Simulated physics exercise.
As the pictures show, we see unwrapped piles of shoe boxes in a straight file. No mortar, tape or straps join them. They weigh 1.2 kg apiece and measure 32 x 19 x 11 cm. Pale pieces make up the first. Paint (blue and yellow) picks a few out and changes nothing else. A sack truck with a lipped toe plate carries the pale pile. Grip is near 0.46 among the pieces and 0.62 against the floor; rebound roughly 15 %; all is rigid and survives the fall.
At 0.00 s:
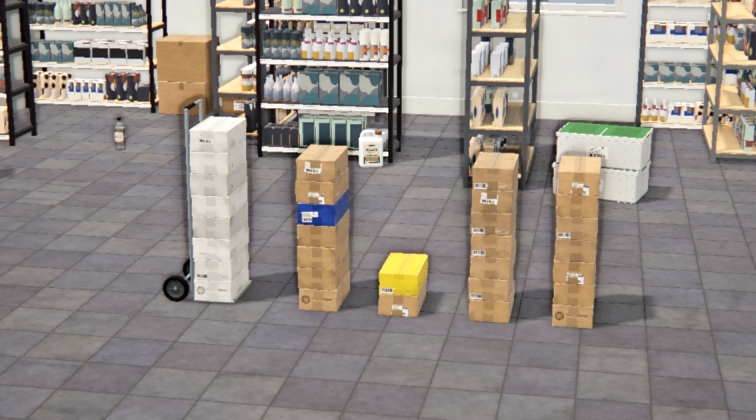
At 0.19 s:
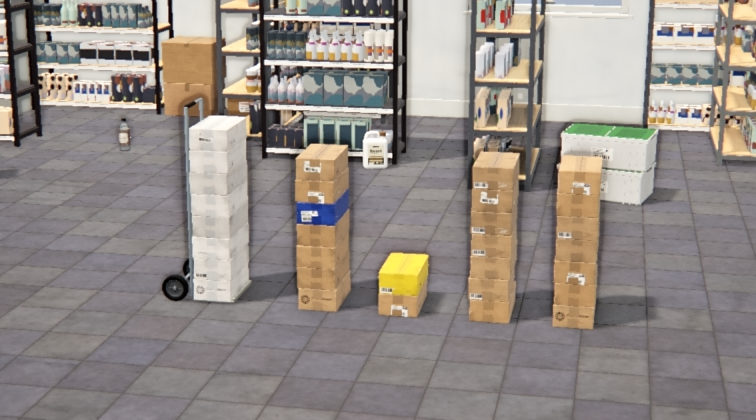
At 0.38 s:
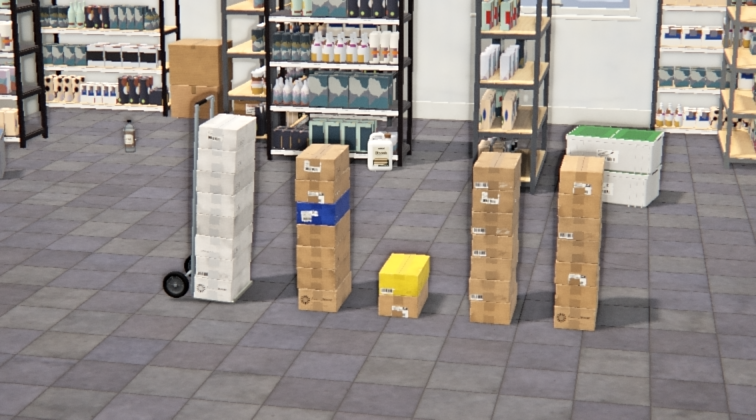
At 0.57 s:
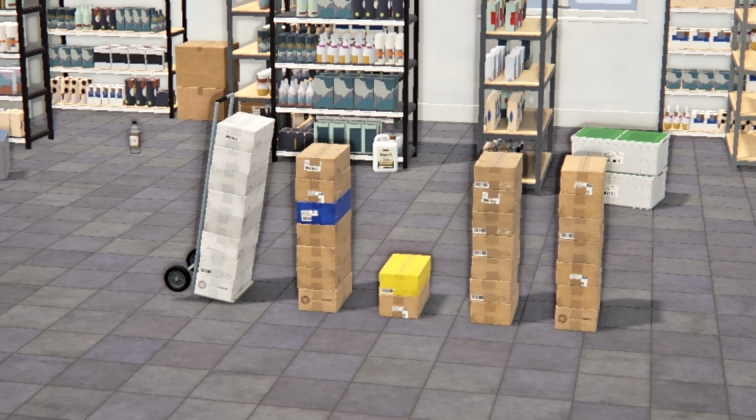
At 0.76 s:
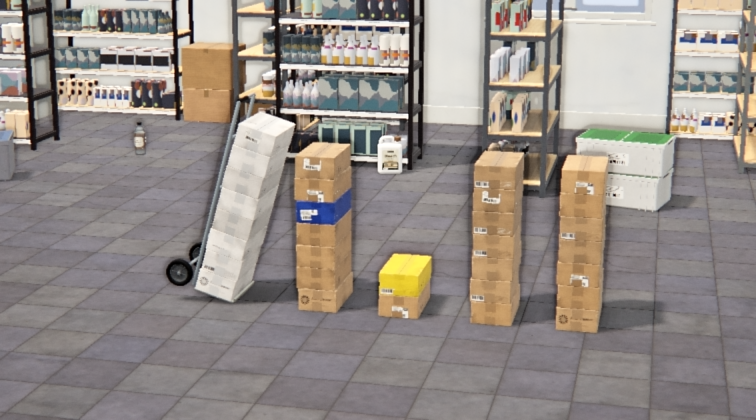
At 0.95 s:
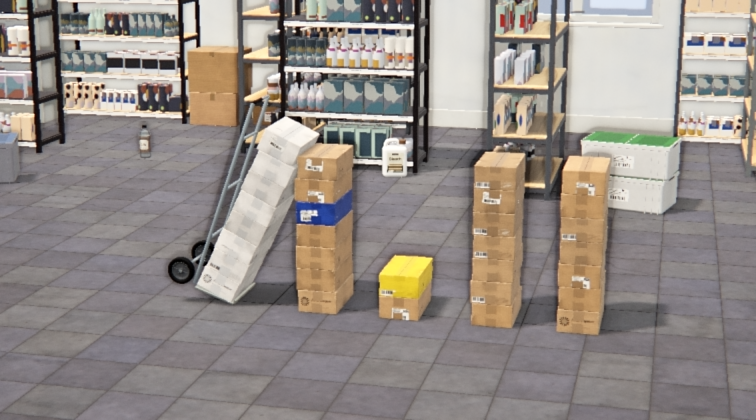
A hand truck carrying a tall pile of white boxes stands upright at first, then tilts steadily to the right, the pile leaning with it until its upper boxes shift slightly further over, close to the next stack. That brown stack with one blue box, a short yellow-topped pile and two tall brown stacks stay put in a row. Seen from slightly above, the grey-tiled storeroom with stocked shelves slides gently as the camera circles a little.
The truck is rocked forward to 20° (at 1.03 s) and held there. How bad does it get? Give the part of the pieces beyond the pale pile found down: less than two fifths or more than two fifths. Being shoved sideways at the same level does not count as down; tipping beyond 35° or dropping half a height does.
Ending down: Under two fifths.
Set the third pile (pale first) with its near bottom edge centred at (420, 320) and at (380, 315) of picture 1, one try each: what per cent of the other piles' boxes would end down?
First 30, then 30 per cent.
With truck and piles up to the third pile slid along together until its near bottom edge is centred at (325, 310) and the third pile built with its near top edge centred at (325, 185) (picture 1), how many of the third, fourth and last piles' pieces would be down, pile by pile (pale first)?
Then third 5, fourth 0, last 0.
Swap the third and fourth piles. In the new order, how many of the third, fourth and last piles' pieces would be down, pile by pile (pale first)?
Then third 7, fourth 0, last 0.
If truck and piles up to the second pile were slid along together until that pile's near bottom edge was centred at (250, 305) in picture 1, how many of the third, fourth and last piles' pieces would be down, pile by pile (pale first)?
Then third 0, fourth 0, last 0.
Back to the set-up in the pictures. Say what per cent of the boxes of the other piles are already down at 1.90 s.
At that moment 15 per cent.
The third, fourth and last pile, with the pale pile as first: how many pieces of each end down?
Third 0, fourth 0, last 0.
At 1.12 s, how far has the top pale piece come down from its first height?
About 5 cm.
After 1.12 s, 0 of the pale pile down; none of the 23 other boxes down, 4 disturbed; blue box 19 mm from its place.
After 1.46 s, 8 of the pale pile down; none of the 23 other boxes down, 7 disturbed; blue box 15° from how it stood.
After 1.66 s, 8 of the pale pile down; 2 of the 23 other boxes down; blue box 32° from how it stood, 40 mm lower.
After 1.90 s, 8 of the pale pile down; 4 of the 23 other boxes down; blue box 71° from how it stood, 16 cm lower; yellow box 35 mm from its place.
In the end (2.7 s), 8 of the pale pile down; 4 of the 23 other boxes down; blue box on its side; yellow box 36 mm from its place. That is 17 per cent. From the last view, middles, blue box near (433, 249), yellow box near (414, 277).
